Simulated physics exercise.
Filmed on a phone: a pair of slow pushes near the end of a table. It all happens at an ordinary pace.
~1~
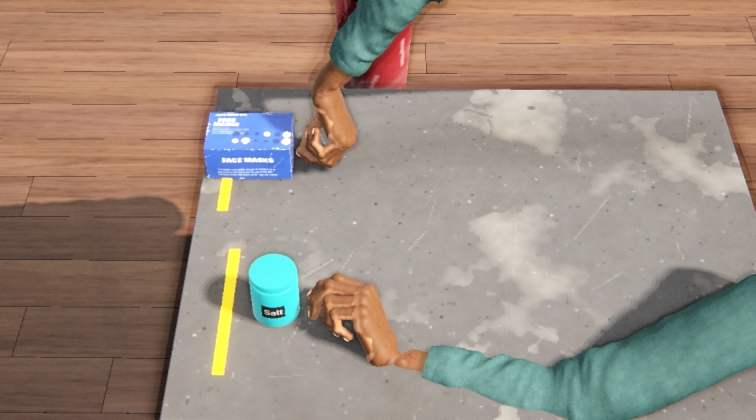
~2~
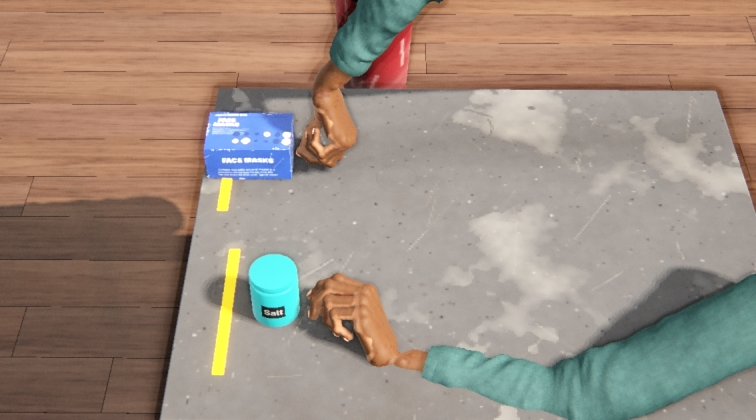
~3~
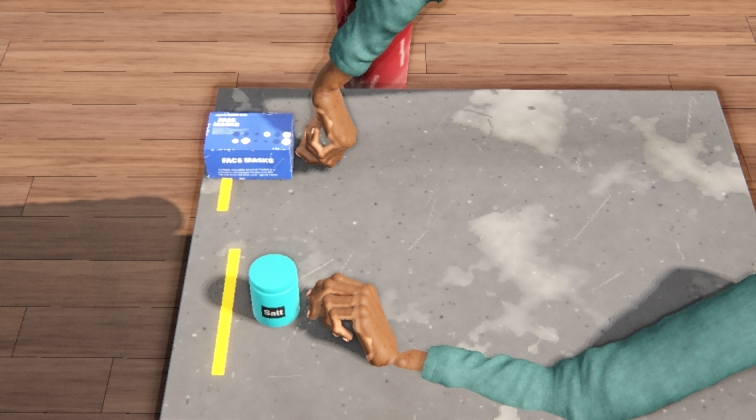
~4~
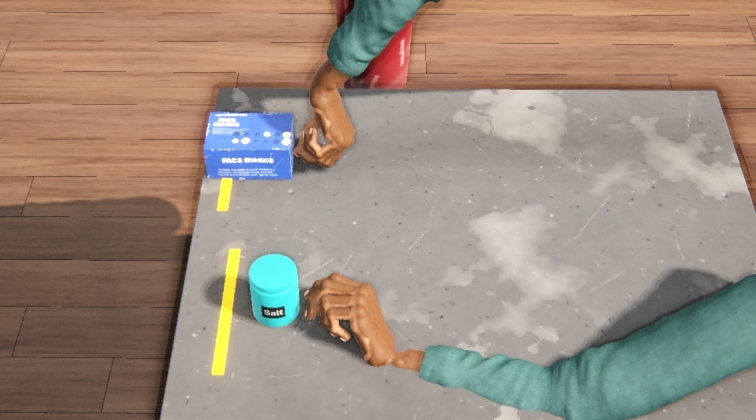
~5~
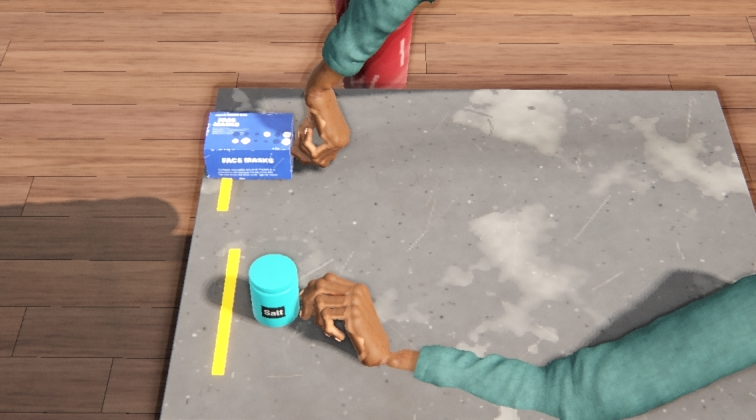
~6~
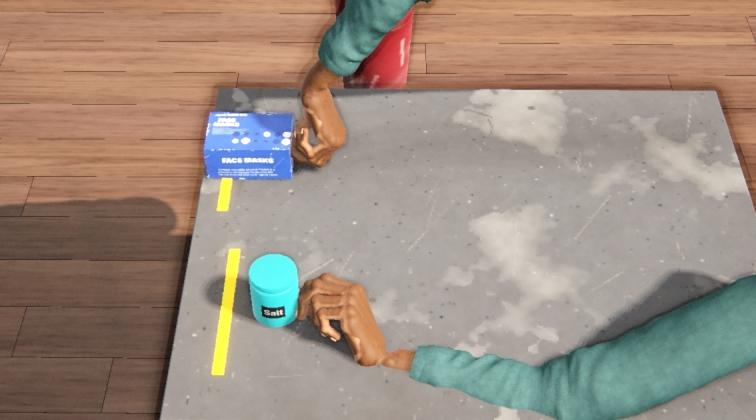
Near the end of a gray table, two hands in teal sleeves edged very slightly left toward a blue box and a turquoise jar, while the box and jar showed no visible movement.
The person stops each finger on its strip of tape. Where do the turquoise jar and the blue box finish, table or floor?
As it turns out, the turquoise jar remains on top; the blue box falls off the table.
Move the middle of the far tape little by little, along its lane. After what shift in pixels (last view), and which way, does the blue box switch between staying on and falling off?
A shift of 24 pixels, going right.
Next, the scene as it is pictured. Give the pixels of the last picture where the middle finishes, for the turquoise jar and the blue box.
First (195, 290), then (251, 409).
Then, 1.32 s past the last view, turquoise jar travelled well along near (194, 290); blue box leaning 54° off how it started near (175, 167).
Finally, the turquoise jar is still on the table, near (194, 290); the blue box drops to the floor, near (251, 409).
